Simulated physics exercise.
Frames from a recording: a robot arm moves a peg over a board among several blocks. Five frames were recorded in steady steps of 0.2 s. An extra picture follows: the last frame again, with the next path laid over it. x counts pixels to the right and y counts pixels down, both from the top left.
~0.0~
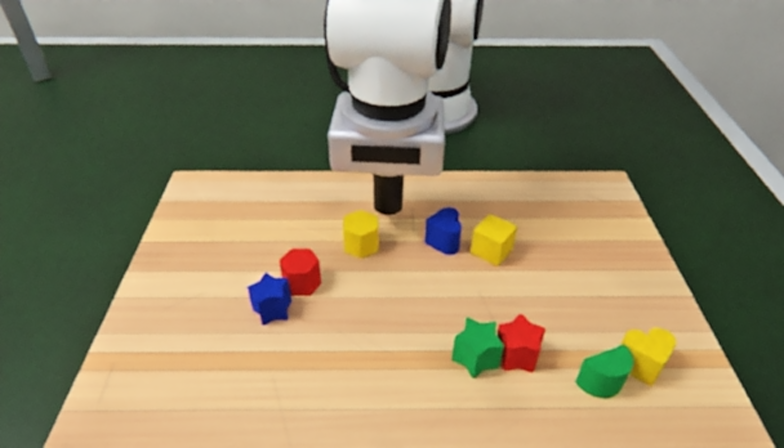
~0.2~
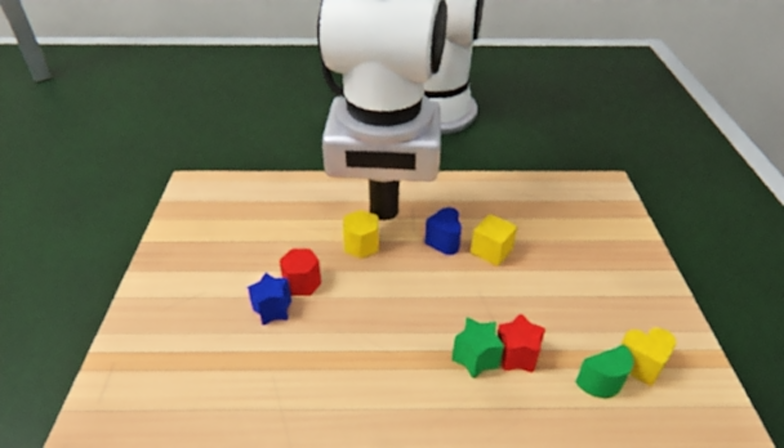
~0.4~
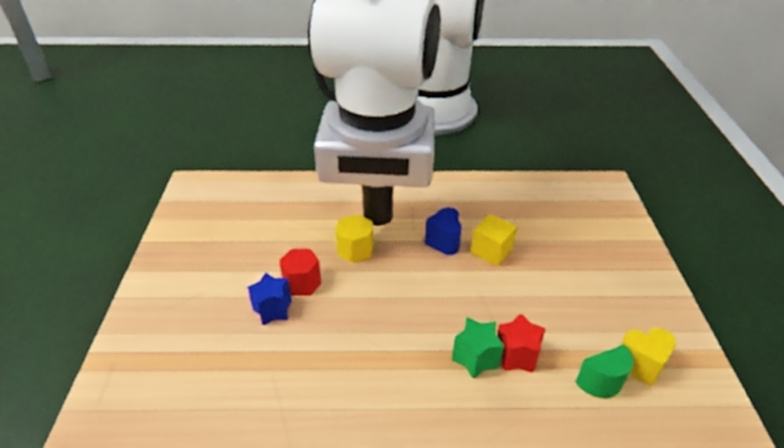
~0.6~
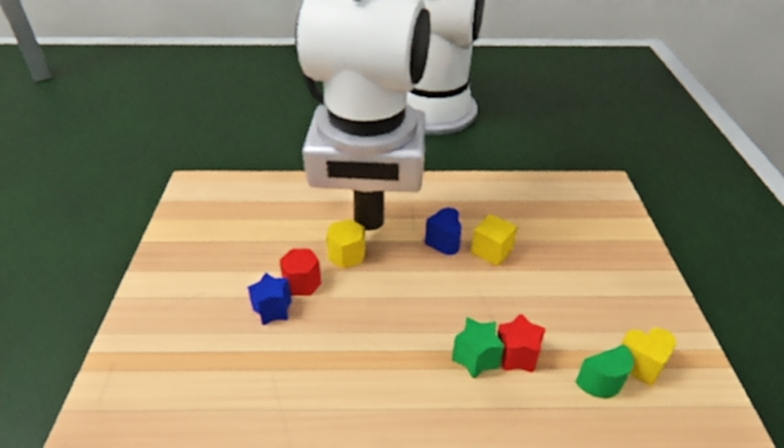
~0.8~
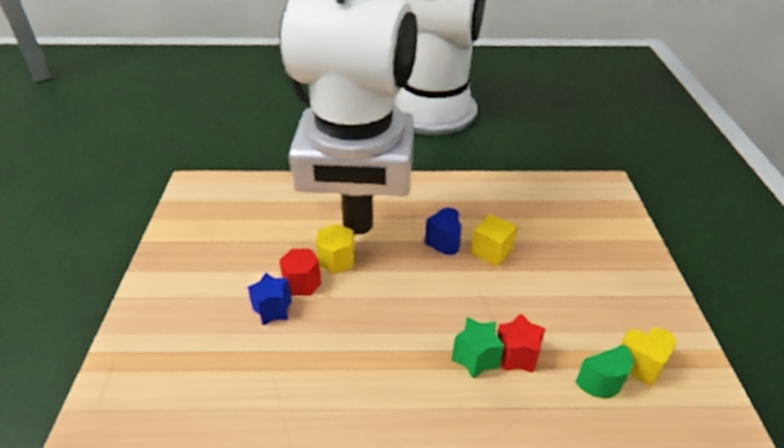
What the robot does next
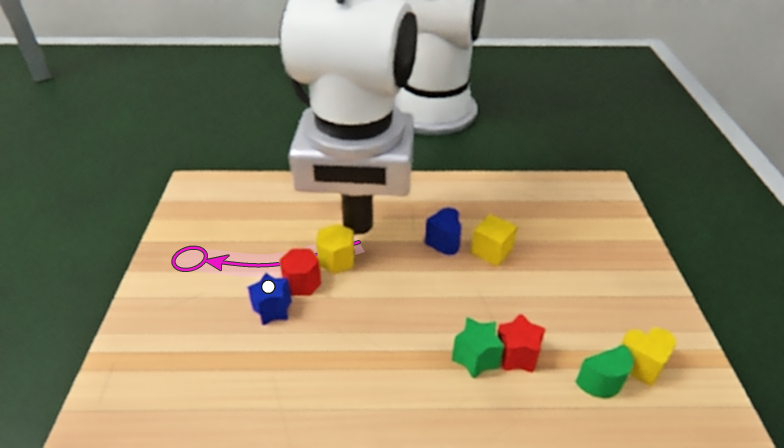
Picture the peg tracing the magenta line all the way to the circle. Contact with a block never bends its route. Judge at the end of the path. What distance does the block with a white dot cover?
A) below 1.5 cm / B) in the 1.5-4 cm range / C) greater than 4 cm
I choose C.
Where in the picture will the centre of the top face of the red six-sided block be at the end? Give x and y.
It will likely be found at (252, 295).
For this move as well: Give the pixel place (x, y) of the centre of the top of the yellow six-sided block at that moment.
In the picture, that point is around (258, 267).
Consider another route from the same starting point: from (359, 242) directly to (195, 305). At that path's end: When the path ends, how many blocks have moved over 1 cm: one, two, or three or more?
By the end, three or more blocks will have moved.
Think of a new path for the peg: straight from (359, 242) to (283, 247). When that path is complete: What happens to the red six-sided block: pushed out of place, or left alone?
It gets moved.
The drawn path runs from (359, 242) through (305, 258) and (246, 265) to (190, 259); the dot is on the blue star.
The first path, step by step. One third of the way, peg (302, 242); blue star (253, 311); red six-sided block (266, 284), turned 40° anticlockwise; yellow six-sided block (282, 258), turned 15° anticlockwise.
Two thirds of the way, peg (242, 248); blue star (248, 324), turned 25° anticlockwise; red six-sided block (252, 295), turned 60° anticlockwise; yellow six-sided block (258, 267), turned 35° anticlockwise.
At the end, peg (184, 241); blue star (248, 324), turned 25° anticlockwise; red six-sided block (252, 295), turned 60° anticlockwise; yellow six-sided block (258, 267), turned 35° anticlockwise.
